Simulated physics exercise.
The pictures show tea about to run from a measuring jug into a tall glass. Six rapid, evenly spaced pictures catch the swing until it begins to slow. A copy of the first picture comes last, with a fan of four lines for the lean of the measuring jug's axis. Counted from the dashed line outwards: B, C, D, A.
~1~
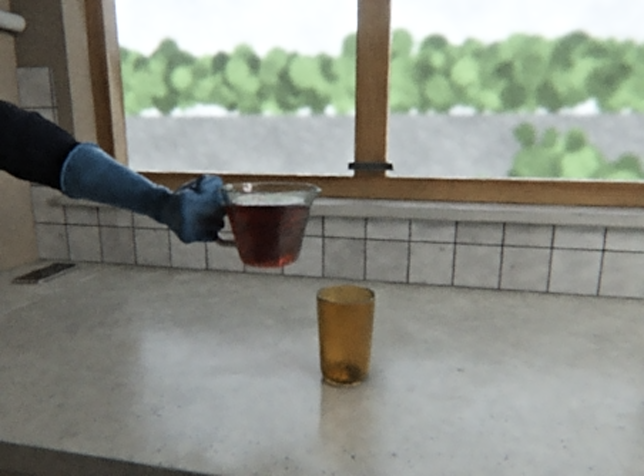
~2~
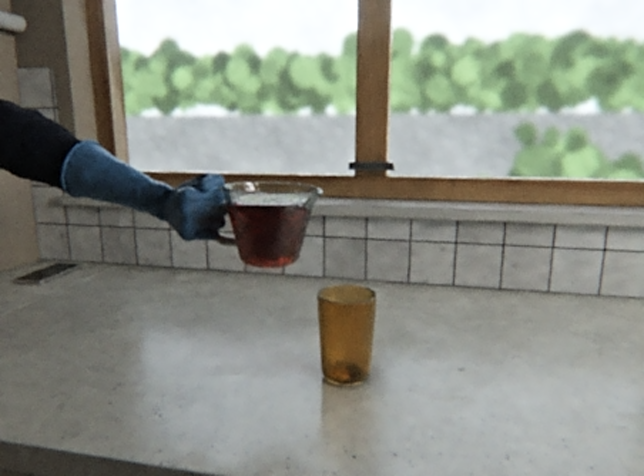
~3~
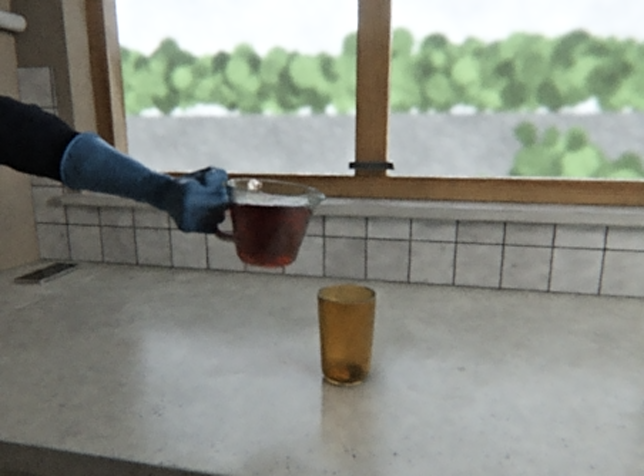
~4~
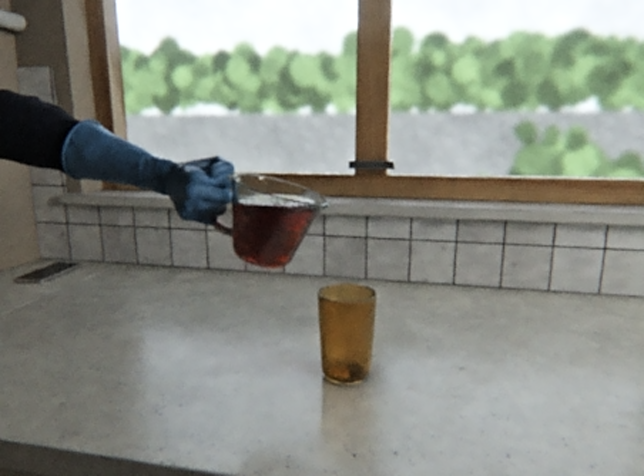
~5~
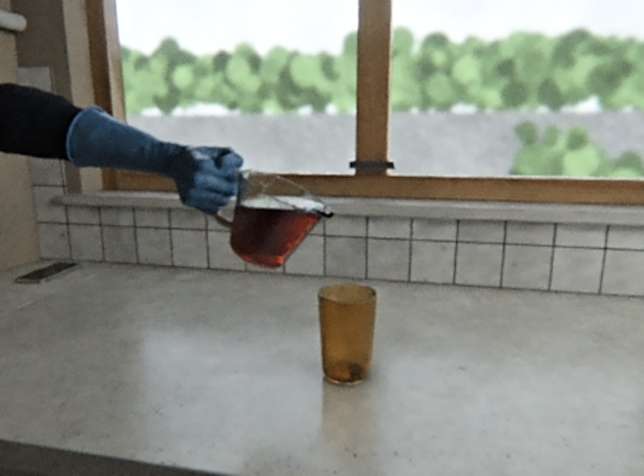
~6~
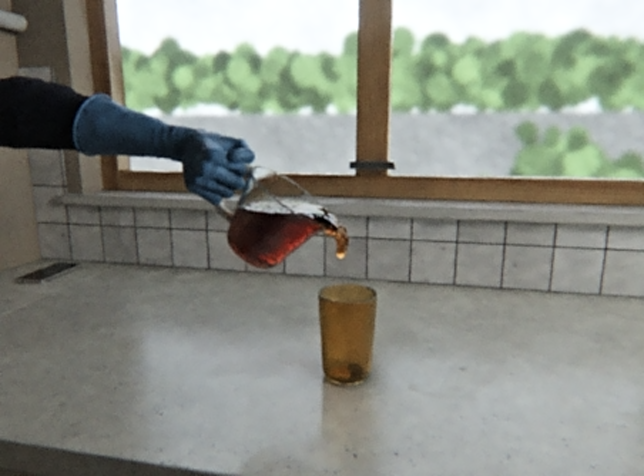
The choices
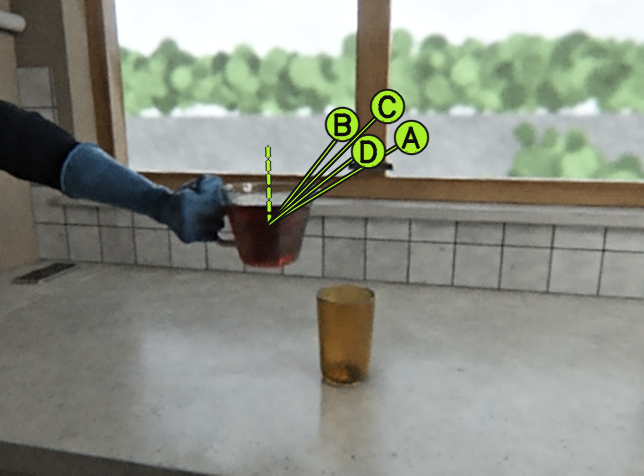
A measuring jug of dark reddish tea, held by a blue-gloved hand reaching in from the left, hovers nearly still above a tall amber glass on a pale counter. The hand then tilts the jug steadily to the right, and tea slips over its lip in a short amber trickle.
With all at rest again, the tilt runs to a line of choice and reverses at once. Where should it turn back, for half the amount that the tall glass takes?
Best: C.
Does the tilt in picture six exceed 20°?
Yes.
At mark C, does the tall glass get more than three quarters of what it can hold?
No, it does not.
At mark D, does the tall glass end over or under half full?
Over.
On the marked copy, A at (396, 146); B at (335, 140); C at (375, 118); D at (352, 159).
Choosing A, the tall glass ends with about 83 % of what it can hold.
Choosing B, the tall glass ends with about 38 % of what it can hold.
Choosing C, the tall glass ends with about 52 % of what it can hold.
Choosing D, the tall glass ends with about 66 % of what it can hold.
